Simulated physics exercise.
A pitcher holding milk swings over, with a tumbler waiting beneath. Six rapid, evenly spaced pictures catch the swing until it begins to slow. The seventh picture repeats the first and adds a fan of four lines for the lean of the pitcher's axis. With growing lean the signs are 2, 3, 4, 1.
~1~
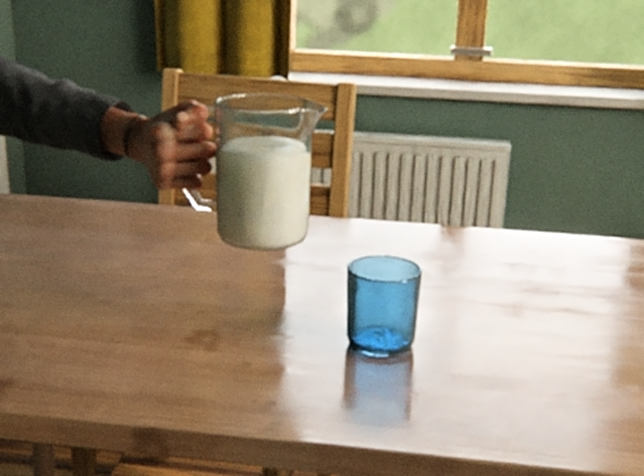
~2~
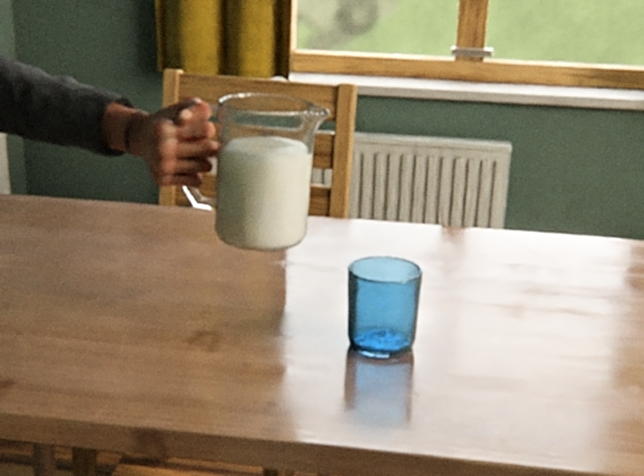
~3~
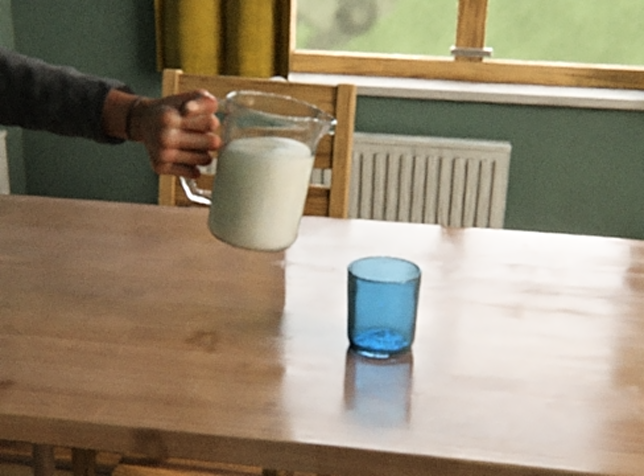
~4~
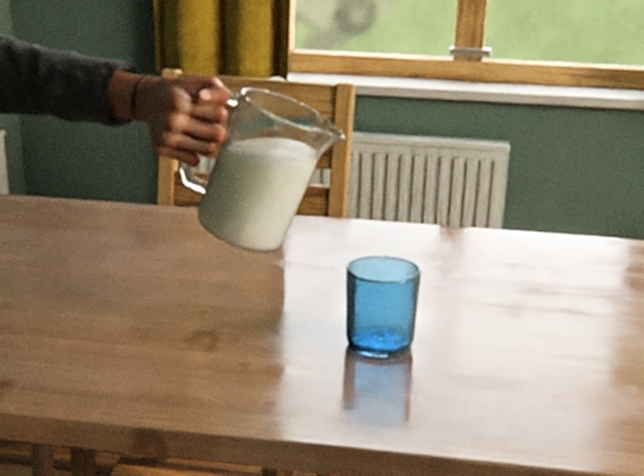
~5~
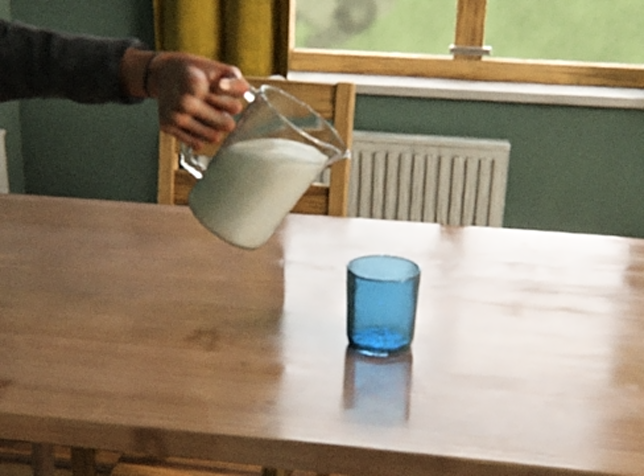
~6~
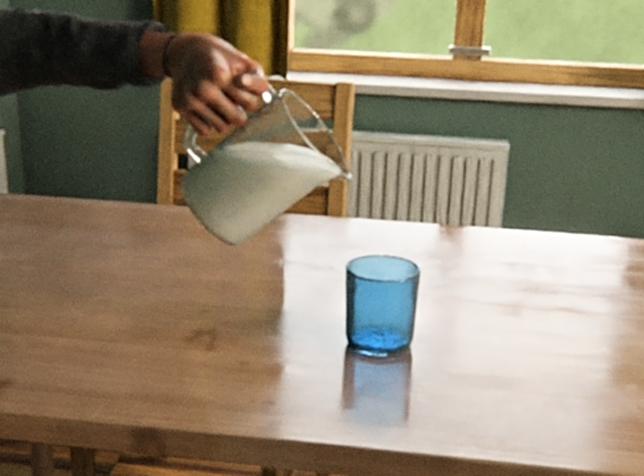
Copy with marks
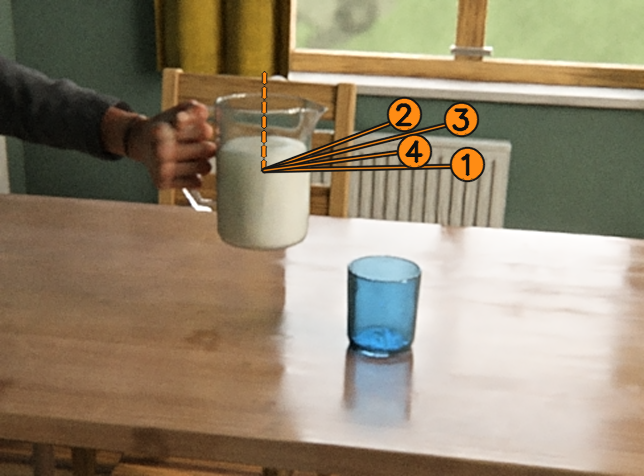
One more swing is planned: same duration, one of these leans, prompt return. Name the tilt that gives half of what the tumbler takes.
Take 2.
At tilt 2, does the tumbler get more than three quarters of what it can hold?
No, less.
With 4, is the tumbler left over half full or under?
Over half.
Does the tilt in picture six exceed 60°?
No, it does not.
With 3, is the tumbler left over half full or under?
Over.
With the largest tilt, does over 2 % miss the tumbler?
Yes, it does.
In orange, 1 at (450, 166); 2 at (389, 123); 3 at (445, 125); 4 at (396, 152).
With 1, the tumbler ends with about 86 % of what it can hold; 18 % of the milk is spilt.
With 2, the tumbler ends with about 50 % of what it can hold.
With 3, the tumbler ends with about 69 % of what it can hold; 3 % of the milk is spilt.
With 4, the tumbler ends with about 78 % of what it can hold; 10 % of the milk is spilt.
